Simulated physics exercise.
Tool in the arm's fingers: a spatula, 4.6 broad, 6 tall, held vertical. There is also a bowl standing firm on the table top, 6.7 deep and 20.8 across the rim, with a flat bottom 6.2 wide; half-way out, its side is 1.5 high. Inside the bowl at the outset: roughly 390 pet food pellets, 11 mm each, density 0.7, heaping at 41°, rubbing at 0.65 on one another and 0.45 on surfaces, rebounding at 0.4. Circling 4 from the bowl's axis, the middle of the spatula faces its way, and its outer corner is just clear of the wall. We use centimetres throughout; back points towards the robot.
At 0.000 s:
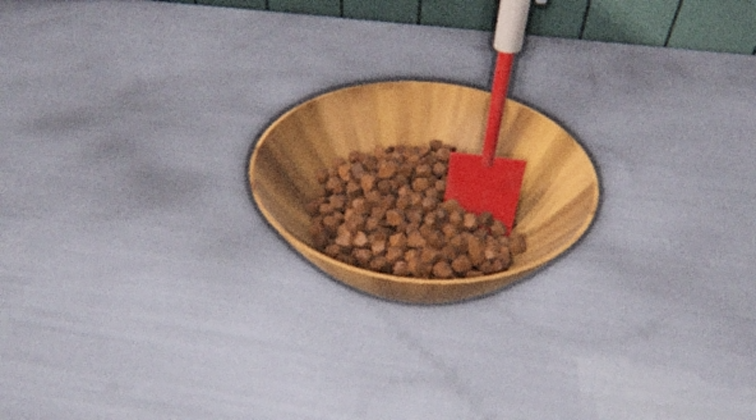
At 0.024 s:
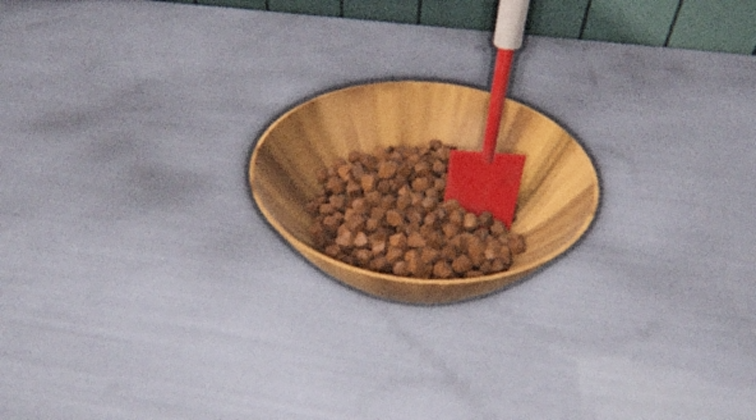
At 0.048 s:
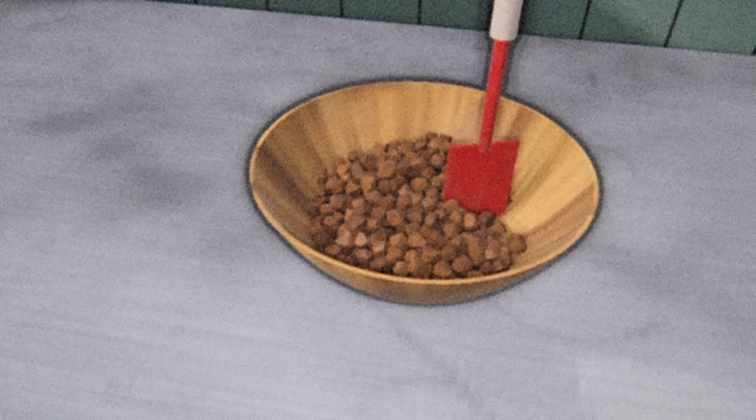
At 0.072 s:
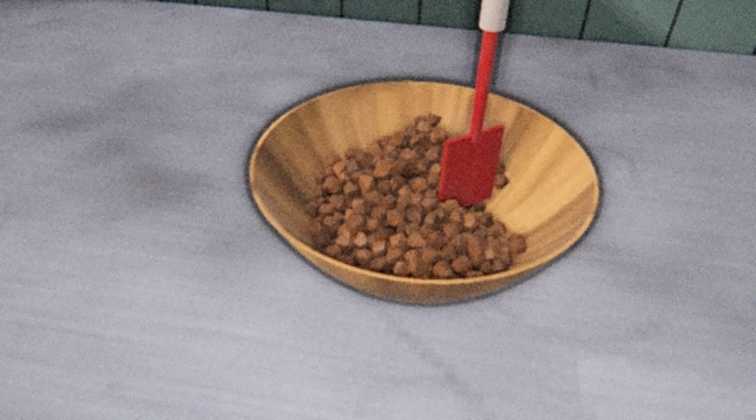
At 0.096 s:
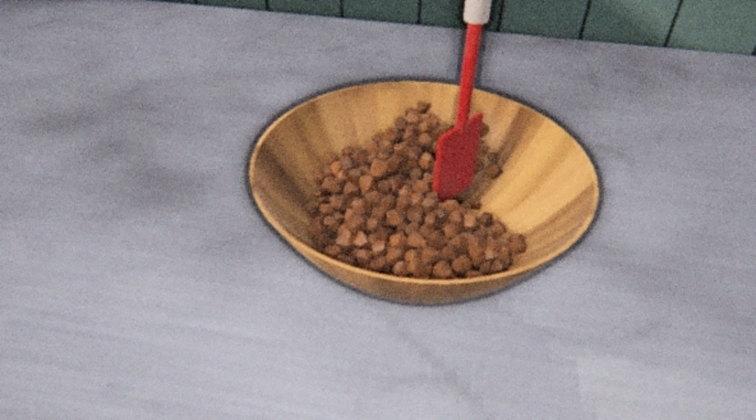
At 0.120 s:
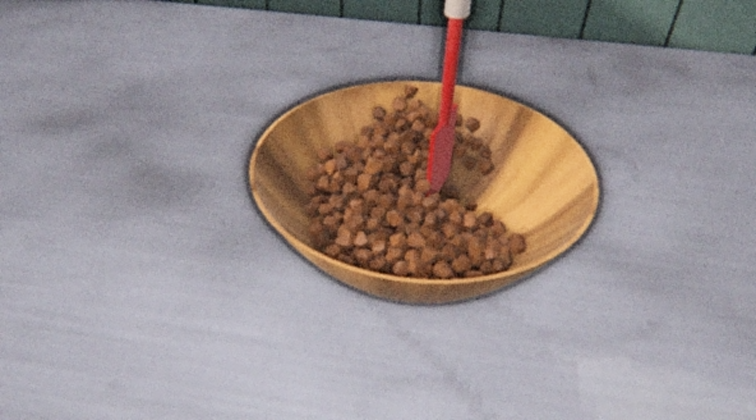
A red spatula with a white handle stands upright in a wide wooden bowl of brown pellets on a grey, marble-like tabletop, seen from above at an angle by a still camera, with green panelling behind. Starting at the bowl's right side with its flat face showing, the blade sweeps leftward and toward the back, turning until it appears edge-on. Pellets are pushed up the bowl's back wall in a growing heap, while those in front barely shift.
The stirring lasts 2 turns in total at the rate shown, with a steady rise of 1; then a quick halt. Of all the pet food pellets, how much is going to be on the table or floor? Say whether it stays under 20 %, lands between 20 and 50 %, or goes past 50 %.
It stays under 20 %.
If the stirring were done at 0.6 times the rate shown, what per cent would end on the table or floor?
It would come to around 0 percent.
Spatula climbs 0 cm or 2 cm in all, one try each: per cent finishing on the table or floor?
I'd say some 15 per cent, and some 10 per cent.
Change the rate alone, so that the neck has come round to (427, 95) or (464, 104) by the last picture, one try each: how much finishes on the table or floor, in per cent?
Some 20 and 0 %.
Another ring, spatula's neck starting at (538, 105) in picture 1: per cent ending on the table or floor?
0 %.
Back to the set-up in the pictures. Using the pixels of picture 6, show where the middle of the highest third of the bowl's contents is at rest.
Near (425, 195).
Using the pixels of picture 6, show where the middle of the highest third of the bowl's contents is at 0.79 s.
(338, 211).
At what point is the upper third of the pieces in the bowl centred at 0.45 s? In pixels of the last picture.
Centre estimate: Approx. (515, 217) px.
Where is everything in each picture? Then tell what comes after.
Spatula neck at (492, 136), 0° round; upper third of the load around (415, 199), from x 315 to 520, top at y 145; 391 in the bowl, in the first frame.
Spatula neck at (492, 133), 6° round; upper third of the load around (415, 198), from x 315 to 520, top at y 145, in the second frame.
Spatula neck at (488, 123), 21° round; upper third of the load around (417, 188), from x 315 to 520, top at y 140, in the third frame.
Spatula neck at (479, 113), 39° round; upper third of the load around (415, 177), from x 310 to 520, top at y 120, in the fourth frame.
Spatula neck at (465, 104), 57° round; upper third of the load around (411, 167), from x 310 to 520, top at y 105, in the fifth frame.
Spatula neck at (447, 98), 76° round; upper third of the load around (401, 159), from x 310 to 520, top at y 90; 391 in the bowl, in the sixth frame.
After 0.45 s, 327° round, highest piece 8 above the table; 366 in the bowl, 11 on the table or floor, 14 in flight or on the tool.
After 0.79 s, 219° round, highest piece 8 above the table; 358 in the bowl, 33 on the table or floor.
After 1.15 s, 0° round, highest piece 6 above the table; 353 in the bowl, 38 on the table or floor.
After 1.85 s, 0° round, highest piece 6 above the table; 353 in the bowl, 38 on the table or floor.
At rest, 353 in the bowl, 38 on the table or floor. That is 10 % on the table or floor.
